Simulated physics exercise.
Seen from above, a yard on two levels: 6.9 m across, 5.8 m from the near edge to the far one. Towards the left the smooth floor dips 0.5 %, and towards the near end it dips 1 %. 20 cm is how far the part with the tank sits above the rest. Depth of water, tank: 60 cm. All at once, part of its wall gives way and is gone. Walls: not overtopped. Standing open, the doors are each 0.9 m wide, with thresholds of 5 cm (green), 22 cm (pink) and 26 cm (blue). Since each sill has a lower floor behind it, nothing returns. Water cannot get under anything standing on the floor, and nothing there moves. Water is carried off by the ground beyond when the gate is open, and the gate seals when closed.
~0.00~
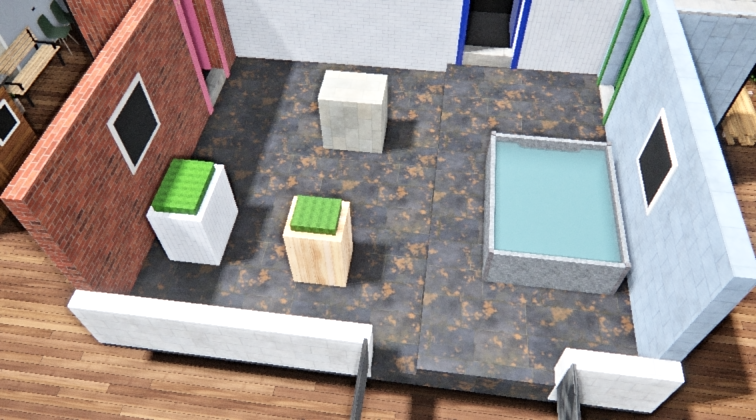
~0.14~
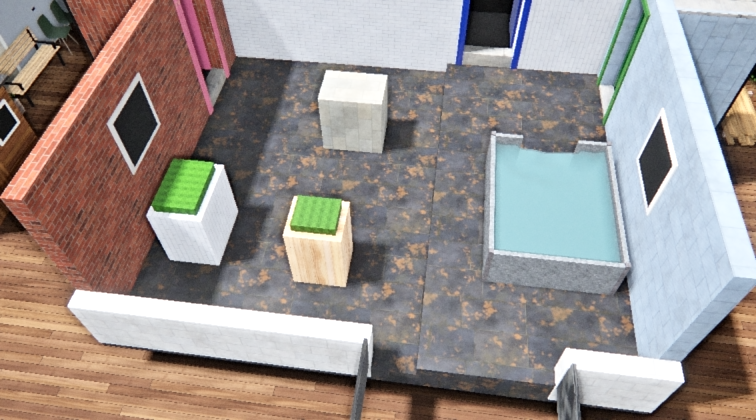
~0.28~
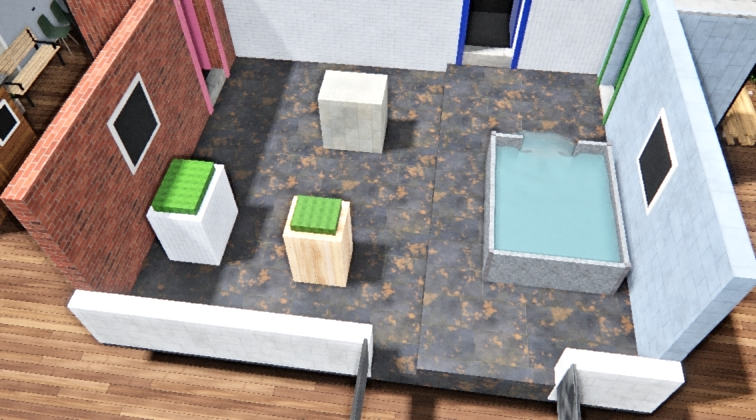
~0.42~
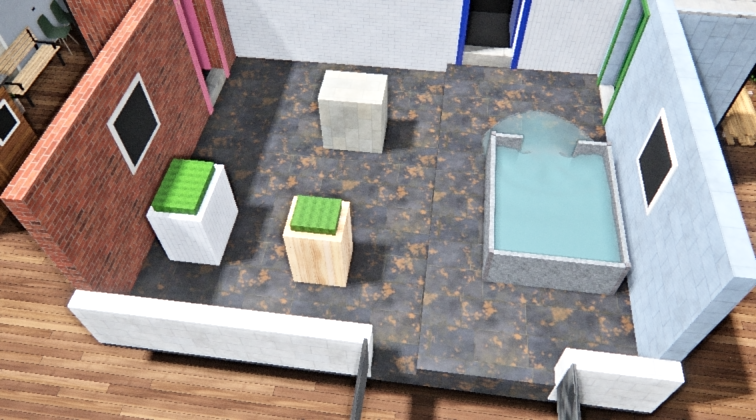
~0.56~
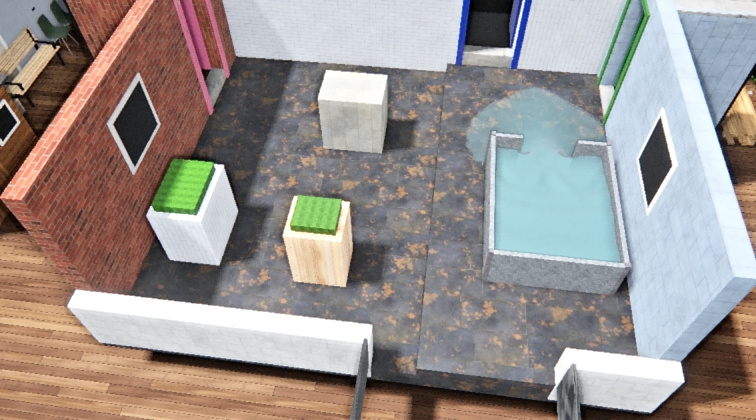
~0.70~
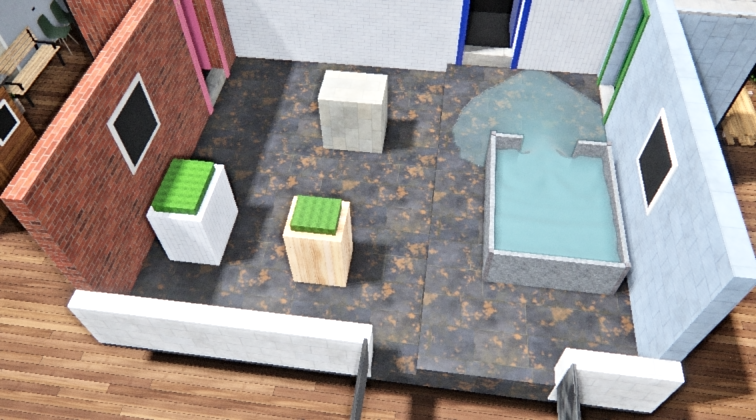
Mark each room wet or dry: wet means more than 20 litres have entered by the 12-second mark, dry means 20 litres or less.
Green door: Wet; pink door: Dry; blue door: Dry.
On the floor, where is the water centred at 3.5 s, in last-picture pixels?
(499, 151).
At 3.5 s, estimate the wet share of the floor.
Covered: Roughly 35 per cent.
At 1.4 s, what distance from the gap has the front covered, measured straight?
I'd say close to 3.0 m.
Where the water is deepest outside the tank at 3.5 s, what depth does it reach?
About 20 cm.
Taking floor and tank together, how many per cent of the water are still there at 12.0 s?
It comes to near 84 per cent.
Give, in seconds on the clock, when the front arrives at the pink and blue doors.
On the clock, the front gets to pink at 3.4 seconds and to blue at 0.9 seconds.
After 1.4 s water covers 20 % of the floor and is deepest (40 cm) near (596, 81); green door 13 cm at the sill, 3 L in, pink door not reached, blue door 22 cm at the sill, 0 L in.
After 2.2 s water covers 25 % of the floor and is deepest (28 cm) near (536, 83); green door 16 cm at the sill, 37 L in, pink door not reached, blue door 23 cm at the sill, 0 L in.
After 3.5 s water covers 35 % of the floor and is deepest (20 cm) near (540, 164); green door 17 cm at the sill, 132 L in, pink door 6 cm at the sill, 0 L in, blue door 15 cm at the sill, 0 L in.
After 7.0 s water covers 60 % of the floor and is deepest (15 cm) near (220, 93); green door 10 cm at the sill, 255 L in, pink door 14 cm at the sill, 0 L in, blue door 8 cm at the sill, 0 L in.
After 12.0 s water covers 80 % of the floor and is deepest (12 cm) near (206, 202); green door 5 cm at the sill, 287 L in, pink door 7 cm at the sill, 0 L in, blue door 5 cm at the sill, 0 L in.
